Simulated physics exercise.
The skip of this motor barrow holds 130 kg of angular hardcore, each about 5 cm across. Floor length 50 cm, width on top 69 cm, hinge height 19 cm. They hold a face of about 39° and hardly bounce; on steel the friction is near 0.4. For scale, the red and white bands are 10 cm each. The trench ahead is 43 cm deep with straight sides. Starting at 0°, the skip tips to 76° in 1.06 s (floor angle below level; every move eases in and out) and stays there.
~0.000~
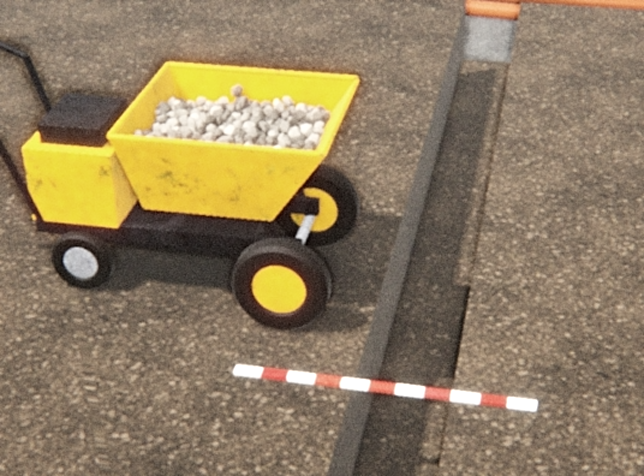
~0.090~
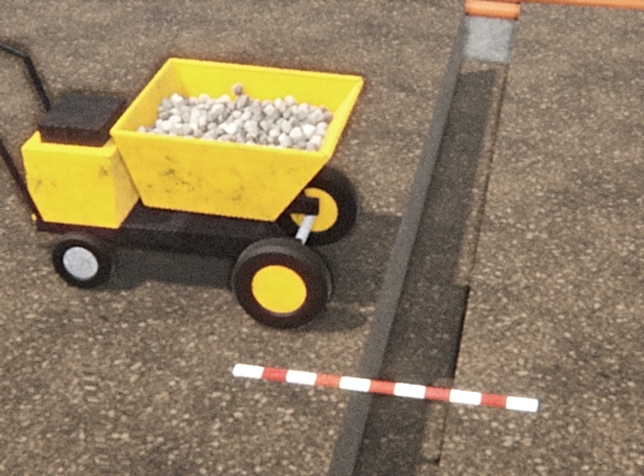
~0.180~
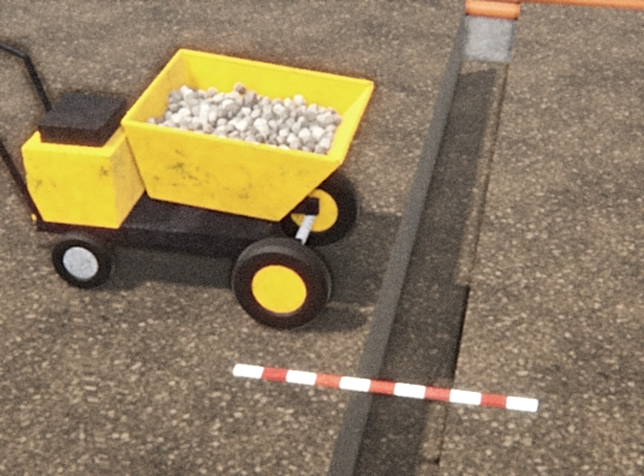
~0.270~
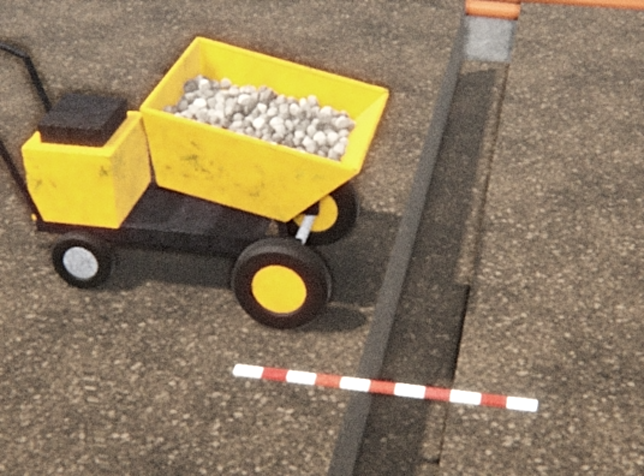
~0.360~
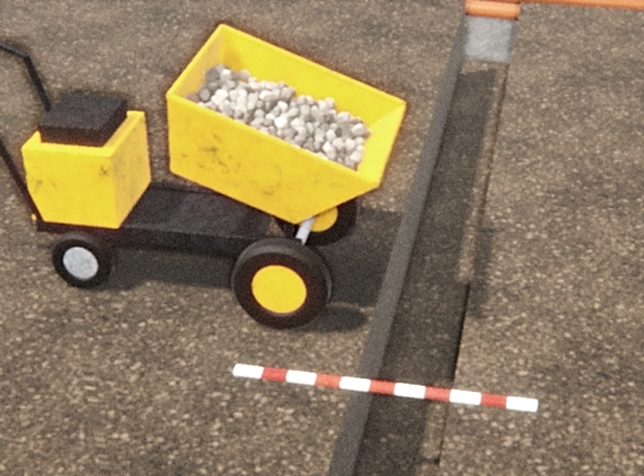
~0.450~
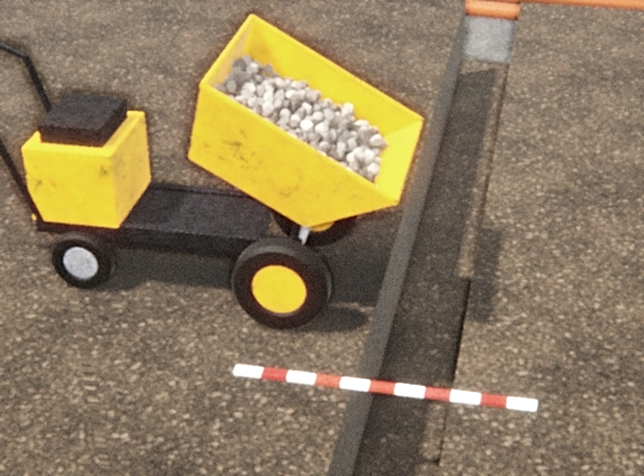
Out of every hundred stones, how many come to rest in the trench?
Close to 40 in a hundred.
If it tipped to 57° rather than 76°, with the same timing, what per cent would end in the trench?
In that case some 5 per cent.
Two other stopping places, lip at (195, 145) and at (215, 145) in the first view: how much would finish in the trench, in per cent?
Near 55 per cent from the first place, 80 from the second.
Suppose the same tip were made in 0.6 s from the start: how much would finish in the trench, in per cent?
It would be near 30 per cent.
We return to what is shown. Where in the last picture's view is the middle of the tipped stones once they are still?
Around (482, 301).
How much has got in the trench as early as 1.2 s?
Some 5 per cent.
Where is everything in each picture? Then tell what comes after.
In the first picture, lip at (324, 155), floor tilted 0°, highest stones at (249, 112).
In the second picture, lip at (328, 157), floor tilted 2°, highest stones at (251, 111); the stones move at 0.3 m/s on average.
In the third picture, lip at (340, 162), floor tilted 6°, highest stones at (219, 102); the stones move at 0.5 m/s on average.
In the fourth picture, lip at (357, 171), floor tilted 12°, highest stones at (208, 92); the stones move at 0.7 m/s on average.
In the fifth picture, the skip is at 20°, its lip at (377, 184); the top of the load is at (216, 81); the stones move at 0.9 m/s on average.
In the sixth picture, lip at (397, 202), floor tilted 29°, highest stones at (243, 71); the stones move at 1.0 m/s on average.
After 0.8 s the floor is at 65°; 100 % in the skip; the foremost stones are at (440, 256).
After 1.2 s the floor is at 76°; 71 % in the skip, 3 % in the trench, 25 % past the trench; the foremost stones are at (545, 320).
After 1.5 s the floor is at 76°; 40 % in the skip, 10 % in the trench, 50 % past the trench; the foremost stones are past the picture's edge.
After 3.5 s the floor is at 76°; 11 % in the skip, 40 % in the trench, 49 % past the trench; the foremost stones are past the picture's edge.
